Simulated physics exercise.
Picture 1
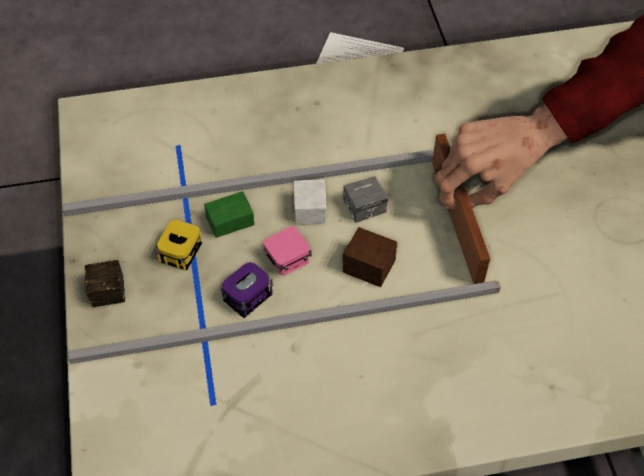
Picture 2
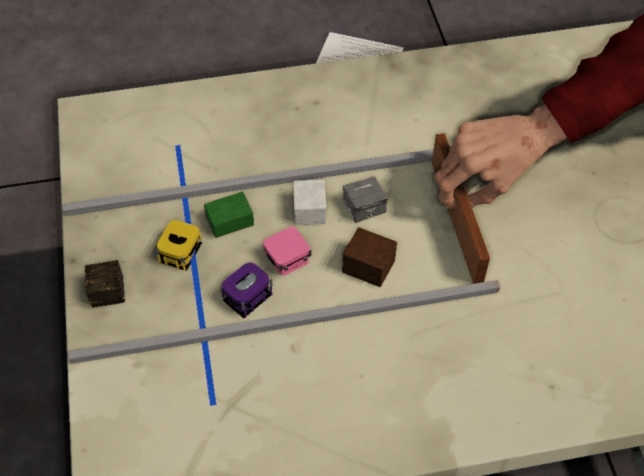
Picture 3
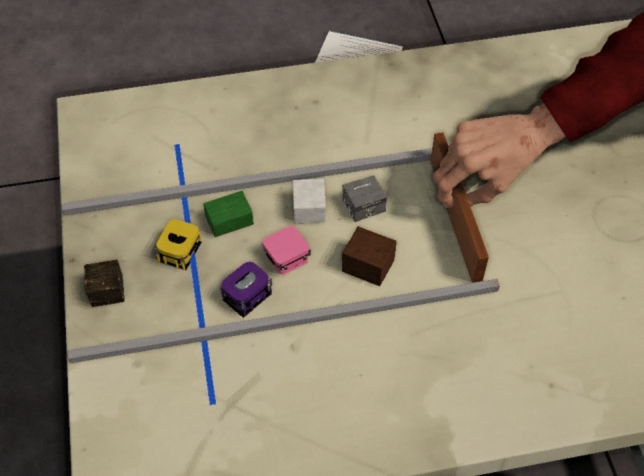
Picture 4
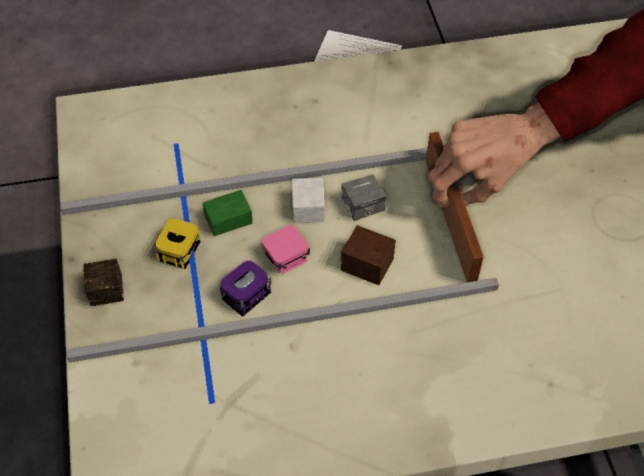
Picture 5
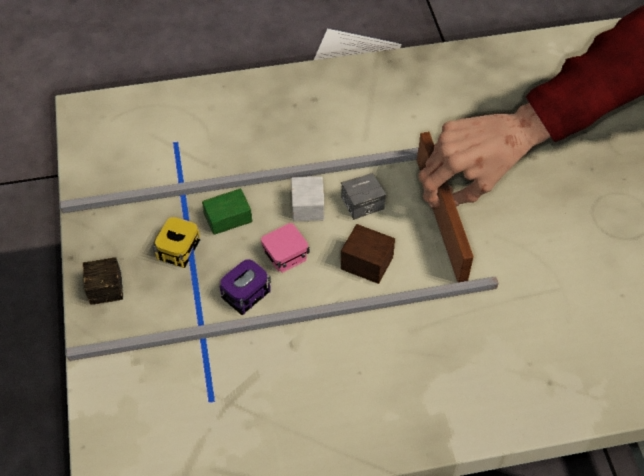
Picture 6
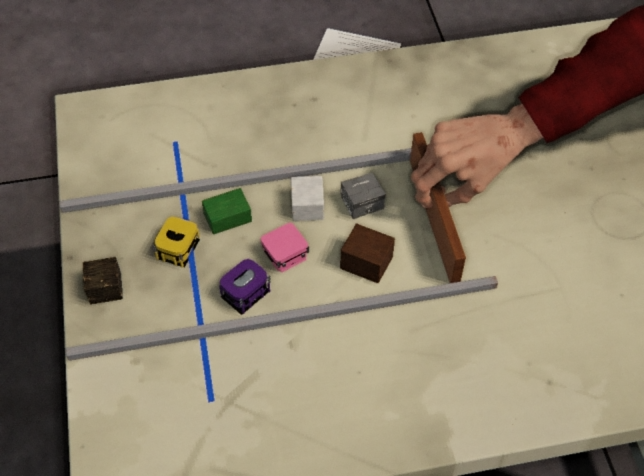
A hand slides a brown board slightly left between two rails, toward several still blocks.
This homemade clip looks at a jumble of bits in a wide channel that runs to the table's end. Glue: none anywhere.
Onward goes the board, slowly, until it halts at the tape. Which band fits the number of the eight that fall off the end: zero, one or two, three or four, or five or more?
The band is zero.
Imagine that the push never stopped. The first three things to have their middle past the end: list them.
First the green block, then the black block, then the purple case.
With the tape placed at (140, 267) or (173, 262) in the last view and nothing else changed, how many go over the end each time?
Respectively 2 and 0.
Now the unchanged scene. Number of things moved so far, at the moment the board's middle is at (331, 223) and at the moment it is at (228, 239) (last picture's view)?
By then 4, and later 7.
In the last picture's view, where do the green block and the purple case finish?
Final centres, in order: Near (96, 225), near (126, 304).
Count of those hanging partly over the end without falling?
Tally: 0.
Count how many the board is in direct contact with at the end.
The number is 3.
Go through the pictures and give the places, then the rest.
The first picture shows black block (105, 284); yellow case (180, 245); green block (229, 215); board (459, 207); tape (194, 263).
The second picture shows yellow case (179, 245); board (459, 207).
The third picture shows green block (229, 214); brown block (369, 256).
The fourth picture shows black block (104, 283); white block (308, 200).
The fifth picture shows yellow case (178, 242); pink case (285, 249).
The sixth picture shows black block (103, 281); yellow case (177, 242); green block (227, 211); board (436, 206); tape (192, 259).
Soon after, none off yet; black block at rest near (103, 281); yellow case at rest near (177, 242); green block at rest near (227, 211).
Then, none off yet; black block at rest near (103, 281); yellow case at rest near (174, 246); green block moved about its own width near (169, 215).
At rest, the number that fall off is zero.
